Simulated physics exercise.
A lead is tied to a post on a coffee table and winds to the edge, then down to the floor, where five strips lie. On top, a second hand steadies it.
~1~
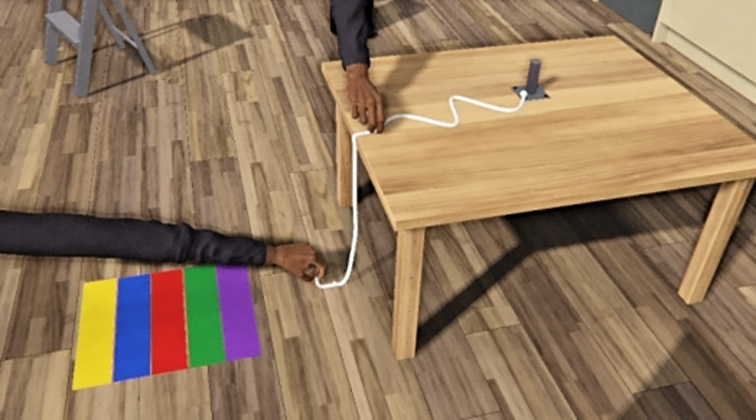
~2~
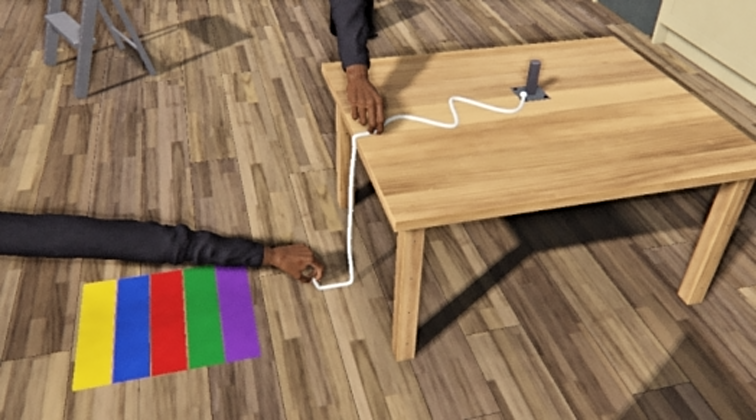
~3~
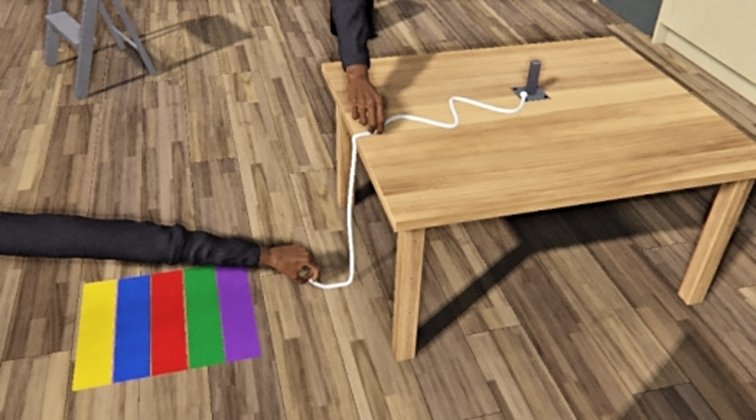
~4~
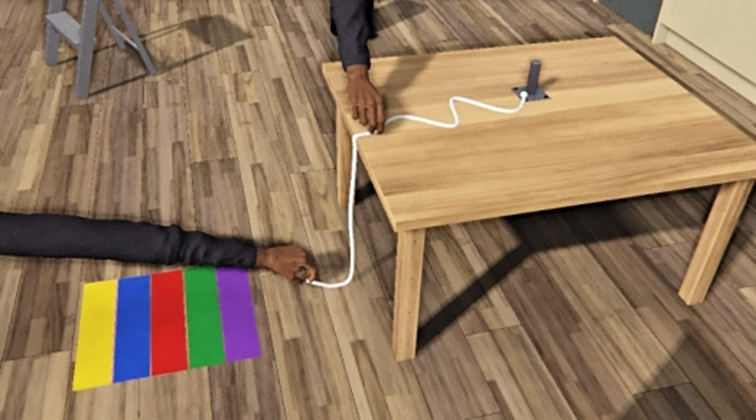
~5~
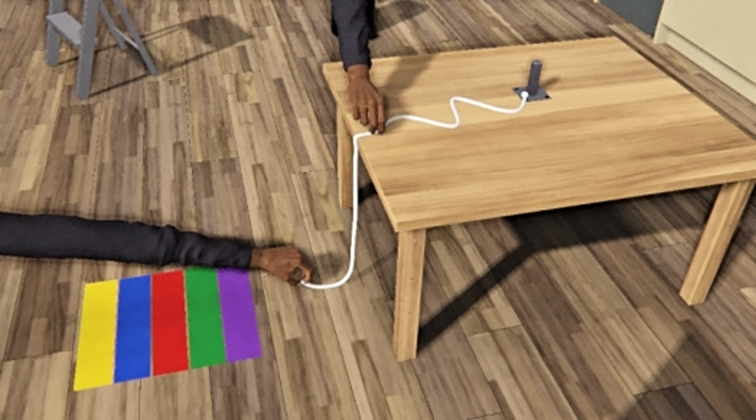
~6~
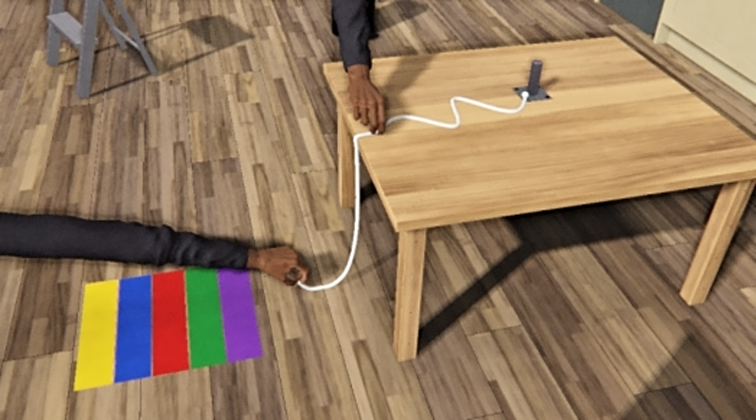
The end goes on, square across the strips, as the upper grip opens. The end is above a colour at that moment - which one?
The yellow one.
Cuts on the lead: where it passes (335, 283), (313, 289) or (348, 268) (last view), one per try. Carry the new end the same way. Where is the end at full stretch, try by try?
First (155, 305), then (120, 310), then (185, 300).
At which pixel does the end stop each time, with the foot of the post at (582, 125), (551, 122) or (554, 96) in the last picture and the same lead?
One per try, in order: (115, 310), (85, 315), (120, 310).
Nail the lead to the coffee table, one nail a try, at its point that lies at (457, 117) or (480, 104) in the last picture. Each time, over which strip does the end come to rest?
First try red, second try blue.
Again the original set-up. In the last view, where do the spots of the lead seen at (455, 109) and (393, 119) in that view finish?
The first one ends up at (413, 117) and the second one at (324, 154).
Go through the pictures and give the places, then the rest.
End (316, 278); purple (241, 339); green (205, 345); red (169, 351); blue (132, 358); yellow (93, 365), in the first picture.
End (314, 280); lead through (516, 111) (451, 103) (422, 120) (361, 135) (351, 205) (351, 262), in the second picture.
End (310, 280), in the third picture.
End (307, 281); lead through (516, 111) (452, 103) (422, 120) (361, 135) (351, 205) (353, 262), in the fourth picture.
End (303, 282), in the fifth picture.
End (299, 283); lead through (518, 111) (453, 103) (424, 120) (363, 136) (358, 204) (350, 263), in the sixth picture.
Early on, end near (155, 306); over red.
Midway, end near (117, 312); over blue.
At the end of the slack, end near (95, 316); over yellow. The end stops over the yellow strip.
